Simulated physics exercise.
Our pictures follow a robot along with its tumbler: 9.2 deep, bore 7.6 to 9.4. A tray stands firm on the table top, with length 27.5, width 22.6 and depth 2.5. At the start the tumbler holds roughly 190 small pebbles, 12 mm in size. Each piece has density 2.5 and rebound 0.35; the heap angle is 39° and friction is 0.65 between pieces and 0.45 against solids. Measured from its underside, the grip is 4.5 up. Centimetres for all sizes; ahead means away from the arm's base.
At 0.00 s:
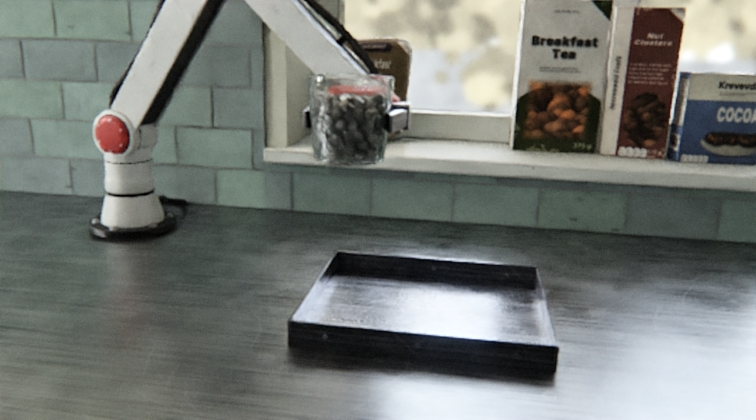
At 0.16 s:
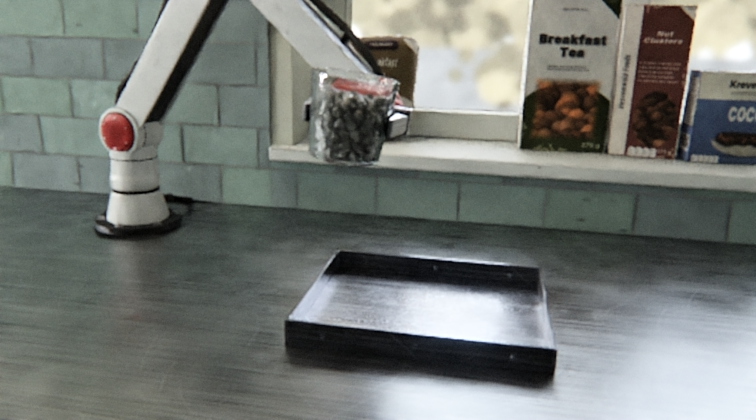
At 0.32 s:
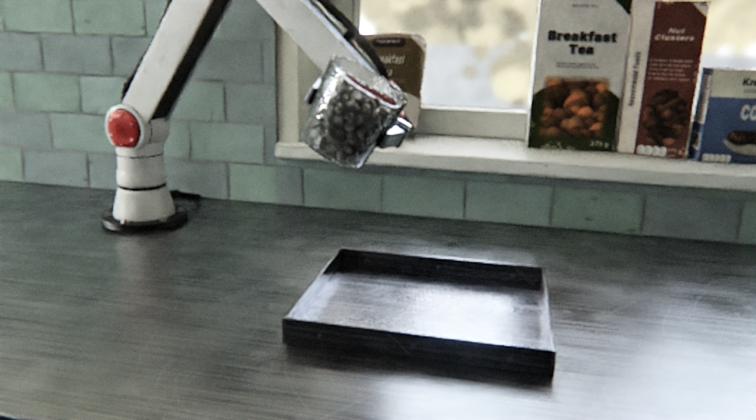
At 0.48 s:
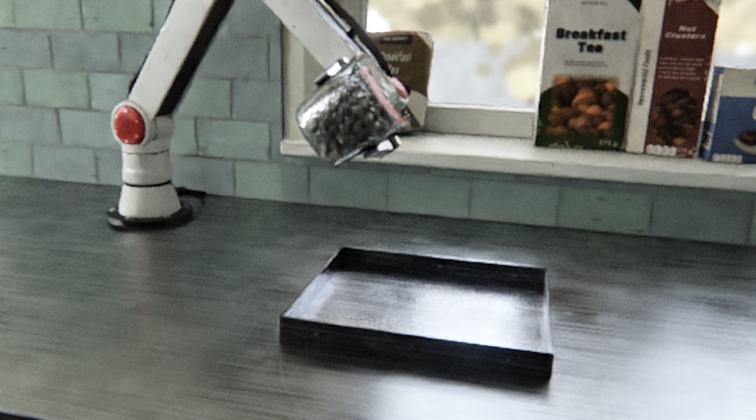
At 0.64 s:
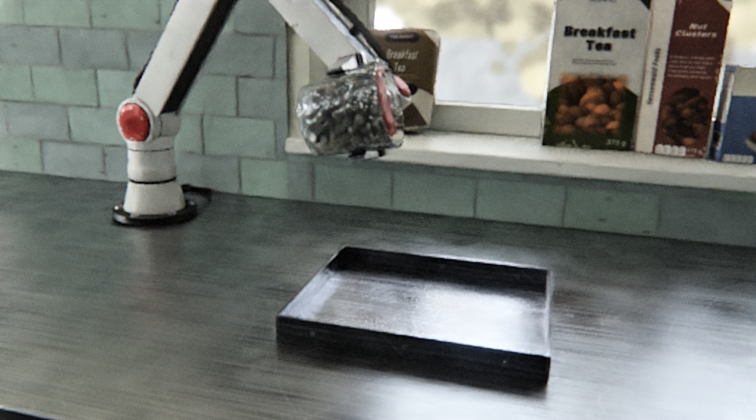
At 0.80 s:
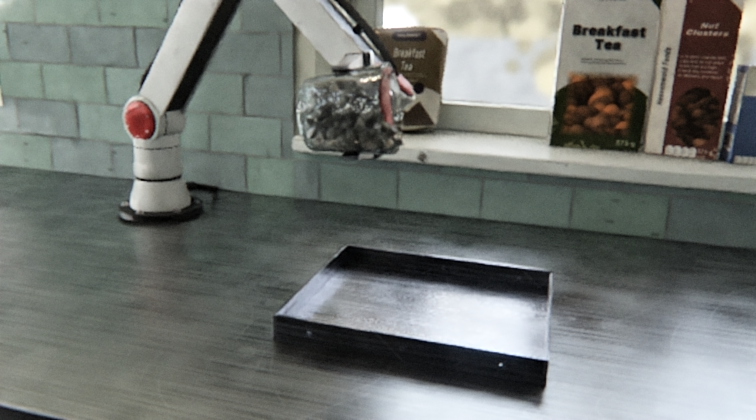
The clip opens on a white robot arm with a red joint holding a clear tumbler of dark pebbles upright, above and behind an empty black tray on a dark countertop. The arm steadily tilts the tumbler onto its side, and the pebbles shift inside until one sits just outside it.
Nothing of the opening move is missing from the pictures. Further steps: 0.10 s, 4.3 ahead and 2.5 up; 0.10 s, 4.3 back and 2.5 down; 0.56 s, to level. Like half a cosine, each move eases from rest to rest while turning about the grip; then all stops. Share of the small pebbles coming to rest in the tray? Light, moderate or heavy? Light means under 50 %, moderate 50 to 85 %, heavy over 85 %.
Heavy.
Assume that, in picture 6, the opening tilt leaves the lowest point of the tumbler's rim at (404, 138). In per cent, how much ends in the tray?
I'd put it at roughly 75 %.
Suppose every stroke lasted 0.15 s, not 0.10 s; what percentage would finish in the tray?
About 55 per cent, then.
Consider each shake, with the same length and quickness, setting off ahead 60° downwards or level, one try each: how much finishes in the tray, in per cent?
I'd say close to 15 percent for the first and close to 80 percent for the second.
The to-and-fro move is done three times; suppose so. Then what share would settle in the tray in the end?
That change gives some 95 percent.
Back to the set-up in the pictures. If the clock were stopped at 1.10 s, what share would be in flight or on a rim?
I'd reckon close to 19 per cent.
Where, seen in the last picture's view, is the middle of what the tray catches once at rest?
Around (498, 316) in the last view.
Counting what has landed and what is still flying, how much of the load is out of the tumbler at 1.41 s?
Share gone by then: Near 100 %.
After 1.10 s, tilted 75° forward, highest piece 20 above the table; 150 in the tray, 2 in the tumbler, 1 on the table or floor, 37 in flight or on a rim.
After 1.41 s, tilted 14° forward, highest piece 20 above the table; 182 in the tray, 6 on the table or floor, 2 in the tumbler.
After 1.76 s, level, highest piece 19 above the table; 182 in the tray, 6 on the table or floor, 2 in the tumbler.
After 2.81 s, level, highest piece 19 above the table; 182 in the tray, 6 on the table or floor, 2 in the tumbler.
In the end, 182 in the tray, 6 on the table or floor, 2 in the tumbler. That is 96 % in the tray.
